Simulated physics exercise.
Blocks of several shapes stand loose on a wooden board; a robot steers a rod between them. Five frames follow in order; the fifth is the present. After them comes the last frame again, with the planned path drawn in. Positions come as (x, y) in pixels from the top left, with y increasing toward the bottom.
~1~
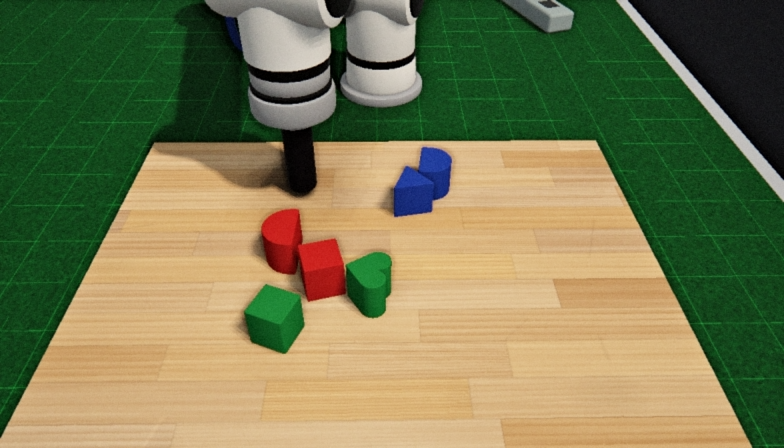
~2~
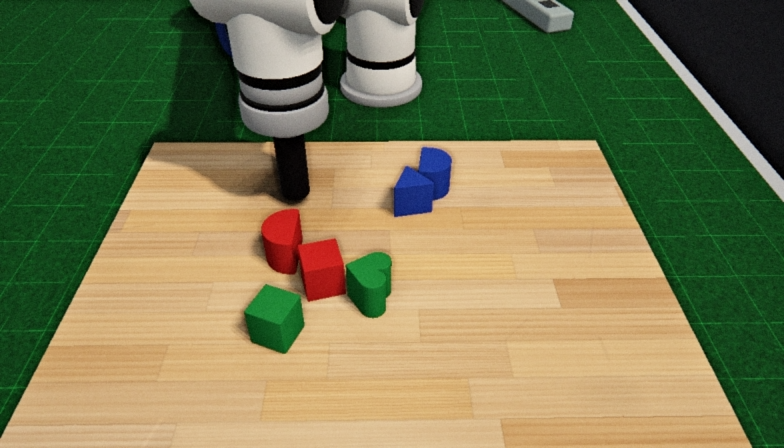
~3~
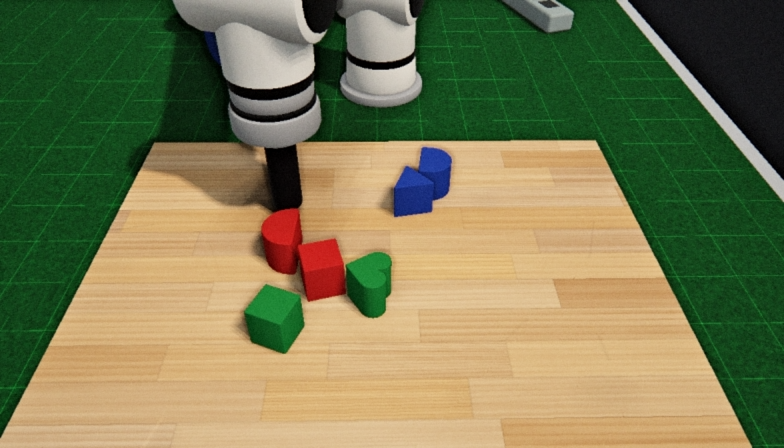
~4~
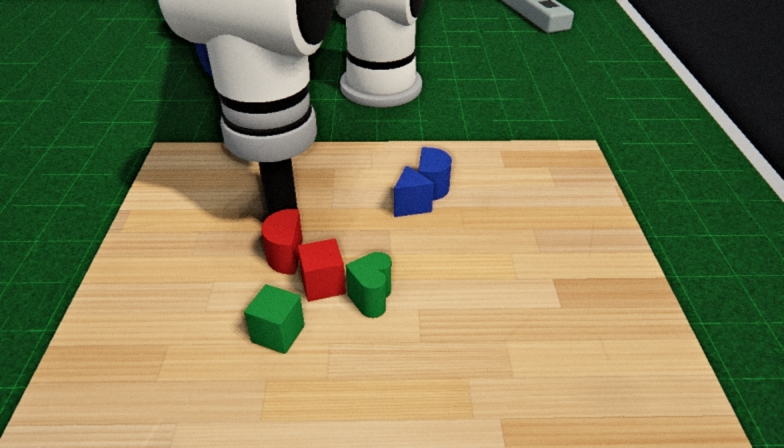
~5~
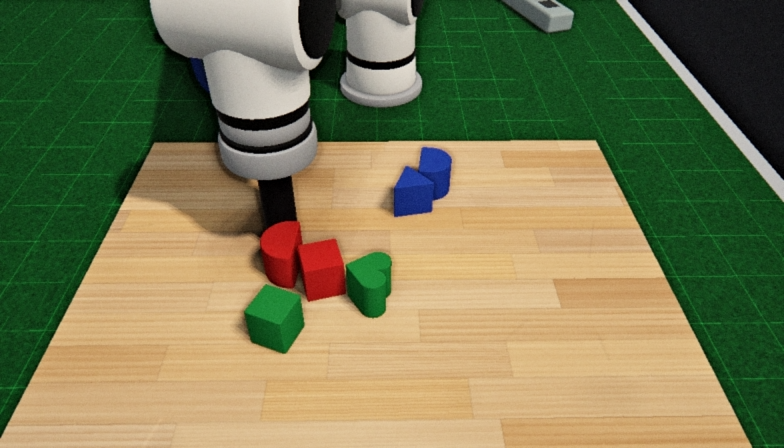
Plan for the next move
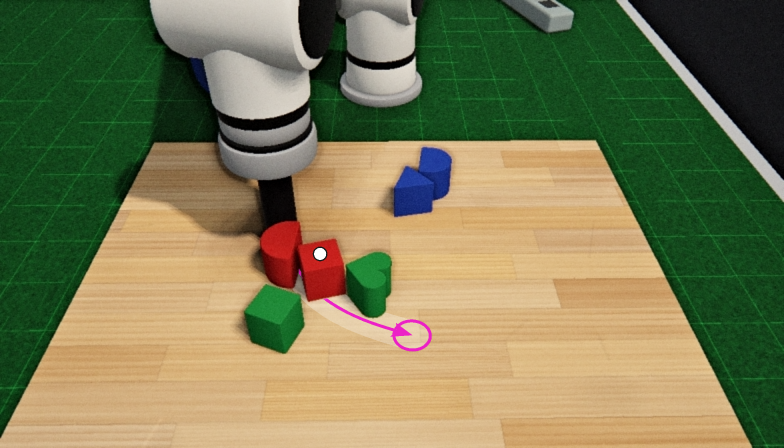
The clip opens on a robot arm holding a black rod over a wooden board with loose red, green and blue blocks. The rod moves toward the viewer and slightly left, nearing the red rounded block, then pushes it a short way forward beside the red cube, while the other blocks stay still.
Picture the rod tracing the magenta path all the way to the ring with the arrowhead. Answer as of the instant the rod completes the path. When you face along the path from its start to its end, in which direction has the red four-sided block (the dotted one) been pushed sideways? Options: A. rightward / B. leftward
It's A.
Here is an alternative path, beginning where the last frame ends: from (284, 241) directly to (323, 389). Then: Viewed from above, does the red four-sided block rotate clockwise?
That would be a no.
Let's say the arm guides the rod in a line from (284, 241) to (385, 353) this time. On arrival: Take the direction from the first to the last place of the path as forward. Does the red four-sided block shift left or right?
It will end up to the right.
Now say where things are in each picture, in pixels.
Tip of the rod at (303, 186), middles of tops, green four-sided block at (272, 303), red D-shaped block at (281, 225), red four-sided block at (320, 254), green heart block at (371, 268), in the first frame.
Rod at (296, 193), nothing pushed, in the second frame.
Rod at (288, 204), nothing pushed, in the third frame.
Rod at (283, 217), nothing pushed, in the fourth frame.
Rod at (283, 234), green four-sided block at (272, 303), red D-shaped block at (280, 238), red four-sided block at (320, 254), green heart block at (371, 268), in the fifth frame.
The line goes from (284, 241) over (305, 280) and (349, 313) to (412, 335); the dot is on the red four-sided block.
On the path given first. One third of the way, rod at (304, 273); green four-sided block at (267, 308), turned 25° anticlockwise; red D-shaped block at (274, 274), turned 65° clockwise; red four-sided block at (331, 272), turned 70° anticlockwise; green heart block at (378, 269).
Two thirds of the way, rod at (349, 307); green four-sided block at (267, 308), turned 25° anticlockwise; red D-shaped block at (275, 279), turned 85° clockwise; red four-sided block at (375, 312), turned 55° anticlockwise; green heart block at (408, 278), turned 80° anticlockwise.
At the end, rod at (412, 328); green four-sided block at (267, 308), turned 25° anticlockwise; red D-shaped block at (275, 279), turned 85° clockwise; red four-sided block at (401, 336), turned 25° clockwise; green heart block at (424, 277), turned 120° anticlockwise.
